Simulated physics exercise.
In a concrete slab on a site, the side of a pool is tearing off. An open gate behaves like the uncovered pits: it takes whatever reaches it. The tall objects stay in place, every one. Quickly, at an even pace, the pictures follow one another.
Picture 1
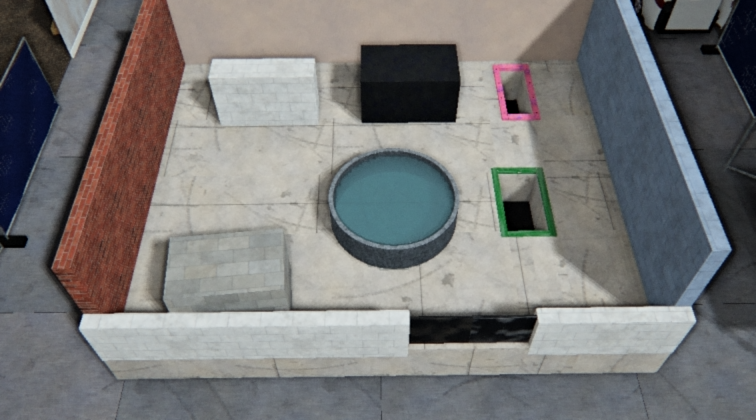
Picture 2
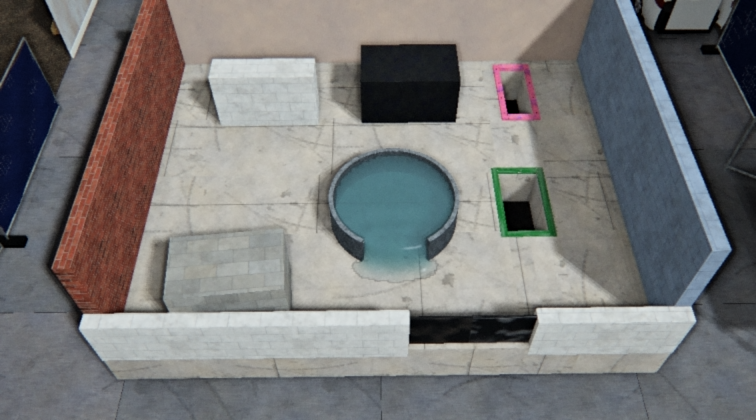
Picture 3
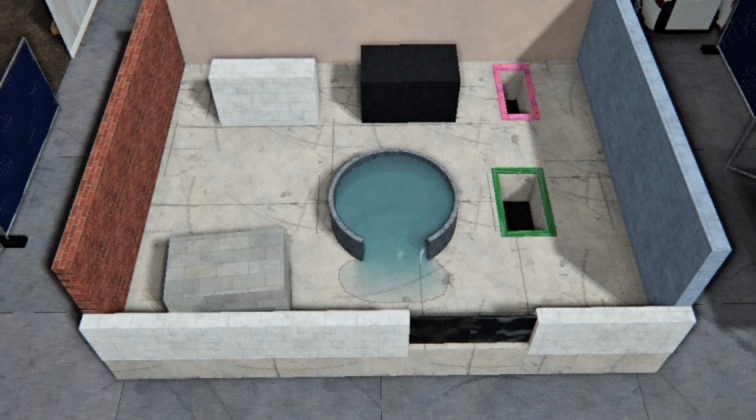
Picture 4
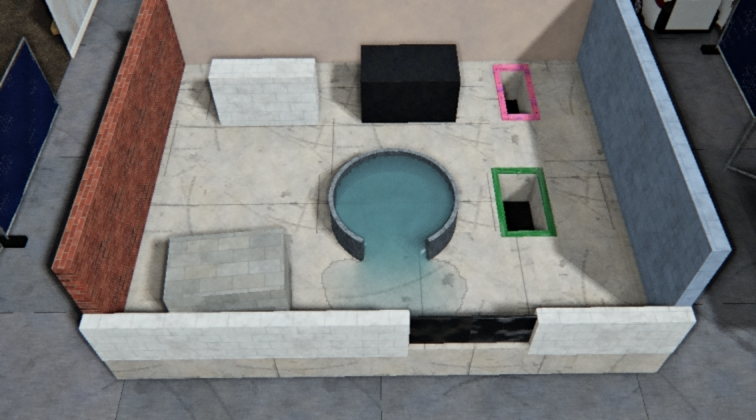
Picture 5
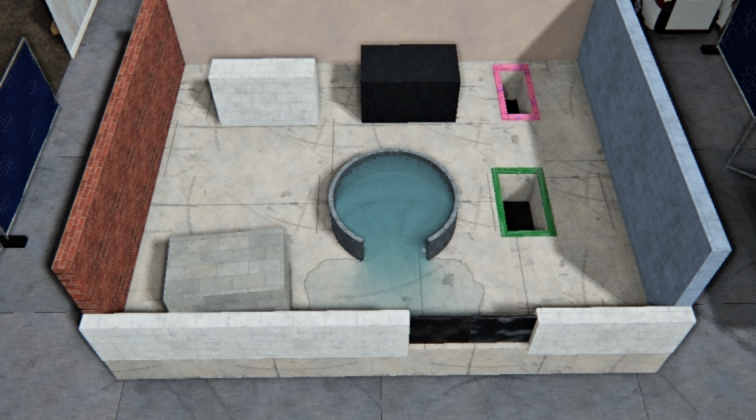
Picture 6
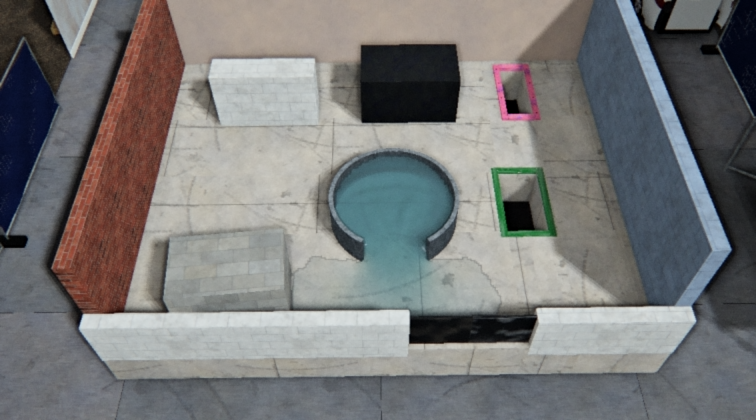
Teal water pouring through an opening in the front of a round stone pool, spreading across the pale slab toward the viewer.
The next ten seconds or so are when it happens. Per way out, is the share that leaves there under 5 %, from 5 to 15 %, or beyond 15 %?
In the end: The gate sees under 5 % leave; the pink pit sees under 5 % leave; the green pit sees from 5 to 15 % leave.
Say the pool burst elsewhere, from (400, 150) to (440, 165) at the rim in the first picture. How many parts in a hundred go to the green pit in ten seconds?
The green pit gets 4 per cent.
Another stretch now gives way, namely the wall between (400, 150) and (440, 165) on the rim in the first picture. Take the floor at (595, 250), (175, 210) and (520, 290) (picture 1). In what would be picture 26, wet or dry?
Point 1: Unwetted; point 2: Unwetted; point 3: Unwetted.
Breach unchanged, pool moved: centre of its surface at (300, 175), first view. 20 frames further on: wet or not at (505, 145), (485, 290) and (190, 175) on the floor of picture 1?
Looking at all three, I'd call them bone dry, swamped, swamped.
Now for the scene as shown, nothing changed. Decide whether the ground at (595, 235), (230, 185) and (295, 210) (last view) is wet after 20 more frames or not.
Note - in order: Inundated / not inundated / inundated.
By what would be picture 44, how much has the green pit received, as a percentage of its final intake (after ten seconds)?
About 30 %.
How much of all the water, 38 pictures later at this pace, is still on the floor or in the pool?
Some 96 parts in a hundred have not run off.
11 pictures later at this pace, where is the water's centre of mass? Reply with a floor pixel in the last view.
Point: (395, 263).
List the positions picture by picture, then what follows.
The round tank at (394, 199) is whole and still, in the first frame.
The front is at (433, 264), out from the gap at (395, 259), in the second frame.
The front is at (442, 286), out from the gap at (395, 260), in the third frame.
The front is at a hidden place, out from the gap at (395, 261), in the fourth frame.
The front is at a hidden place, out from the gap at (395, 261), in the fifth frame.
Water pours out at (395, 261) and has run to a hidden place, in the sixth frame.
A moment on, water covers 10 % of the floor; the gate 0 %, the pink pit 0 %, the green pit 0 %.
Next, water covers 20 % of the floor; the gate 0 %, the pink pit 0 %, the green pit 0 %.
Then, water covers 30 % of the floor; the gate 0 %, the pink pit 0 %, the green pit 0 %.
Later, water covers 55 % of the floor; the gate 0 %, the pink pit 0 %, the green pit 3 %.
In the end, water covers 80 % of the floor; the gate 0 %, the pink pit 0 %, the green pit 10 %.
